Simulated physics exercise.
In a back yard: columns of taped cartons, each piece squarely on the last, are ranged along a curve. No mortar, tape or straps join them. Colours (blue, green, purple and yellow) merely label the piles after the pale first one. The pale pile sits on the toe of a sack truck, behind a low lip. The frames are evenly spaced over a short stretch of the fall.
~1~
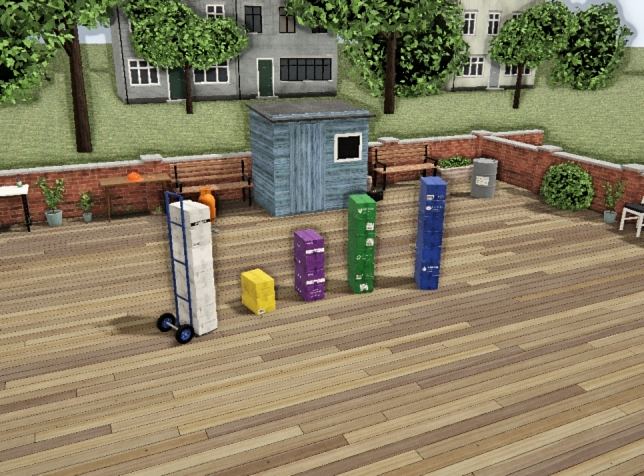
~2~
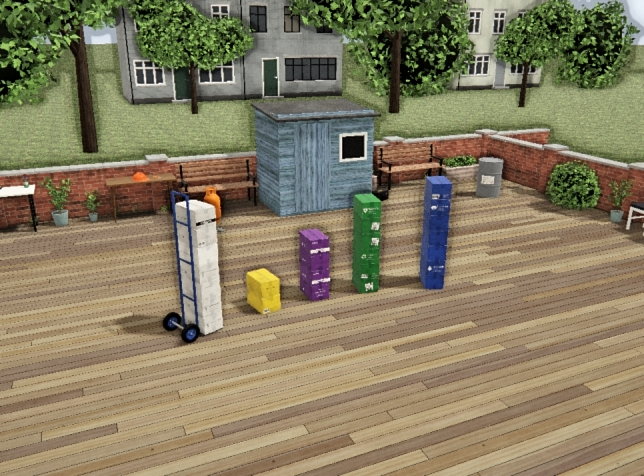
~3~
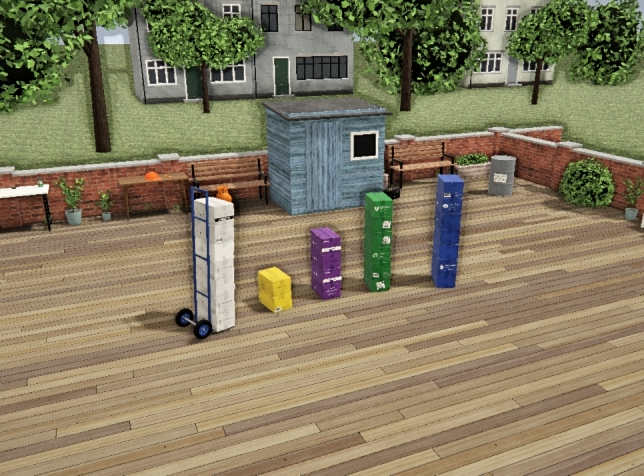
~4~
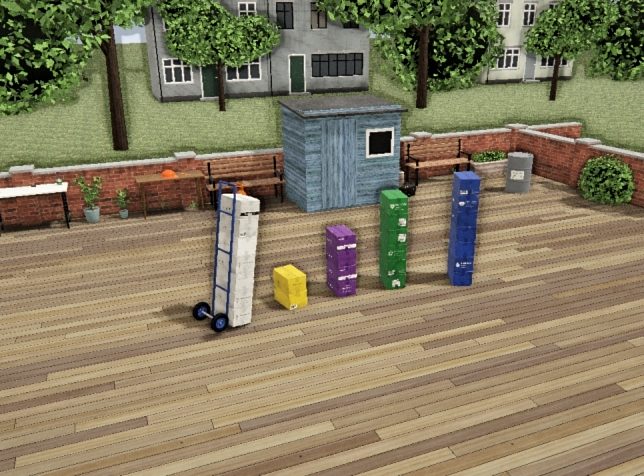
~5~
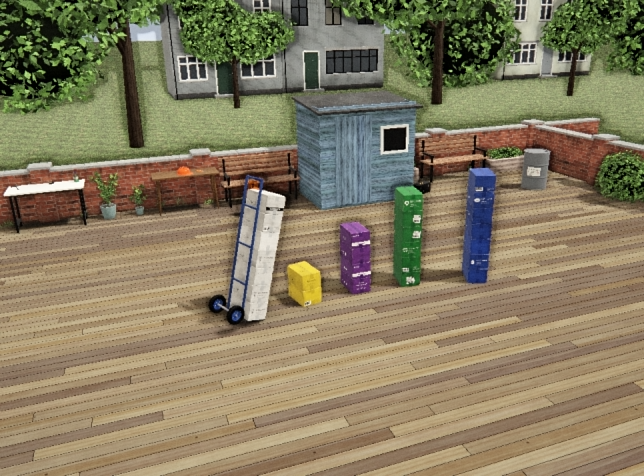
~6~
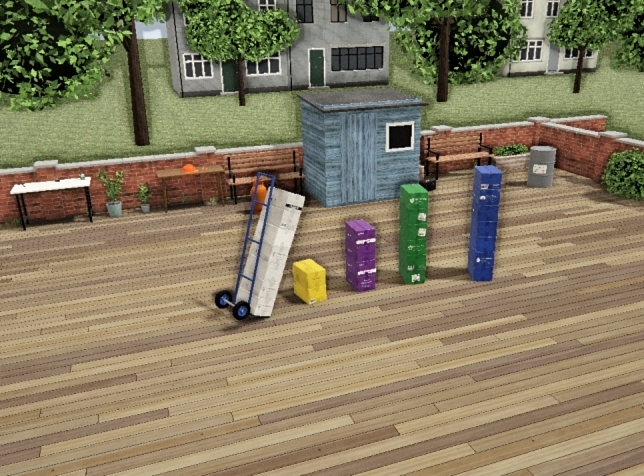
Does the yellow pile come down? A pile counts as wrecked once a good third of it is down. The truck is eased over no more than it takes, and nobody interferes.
The yellow pile is left standing.
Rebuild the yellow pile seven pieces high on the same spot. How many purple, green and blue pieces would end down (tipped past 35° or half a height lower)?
By colour: Purple 3, green 6, blue 6.
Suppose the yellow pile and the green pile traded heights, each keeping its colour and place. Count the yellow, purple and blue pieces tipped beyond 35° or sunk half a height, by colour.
Pile by pile, yellow 6, purple 3, blue 0.
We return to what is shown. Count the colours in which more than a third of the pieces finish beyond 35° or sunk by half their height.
0 of them.
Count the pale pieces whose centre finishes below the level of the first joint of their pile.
4 of them.
Soon, 7 of the pale pile down; none of the 2 yellow cartons down (0 of 19 in all colours); top yellow carton unmoved.
A while on, 7 of the pale pile down; none of the 2 yellow cartons down (1 of 19 in all colours); top yellow carton displaced a little; top purple carton tipped steeply, about its own height lower.
Finally, 7 of the pale pile down; none of the 2 yellow cartons down (1 of 19 in all colours); top yellow carton displaced a little; top purple carton on its side. Seen by the last camera, middles, top yellow carton near (311, 273), top purple carton near (395, 277).
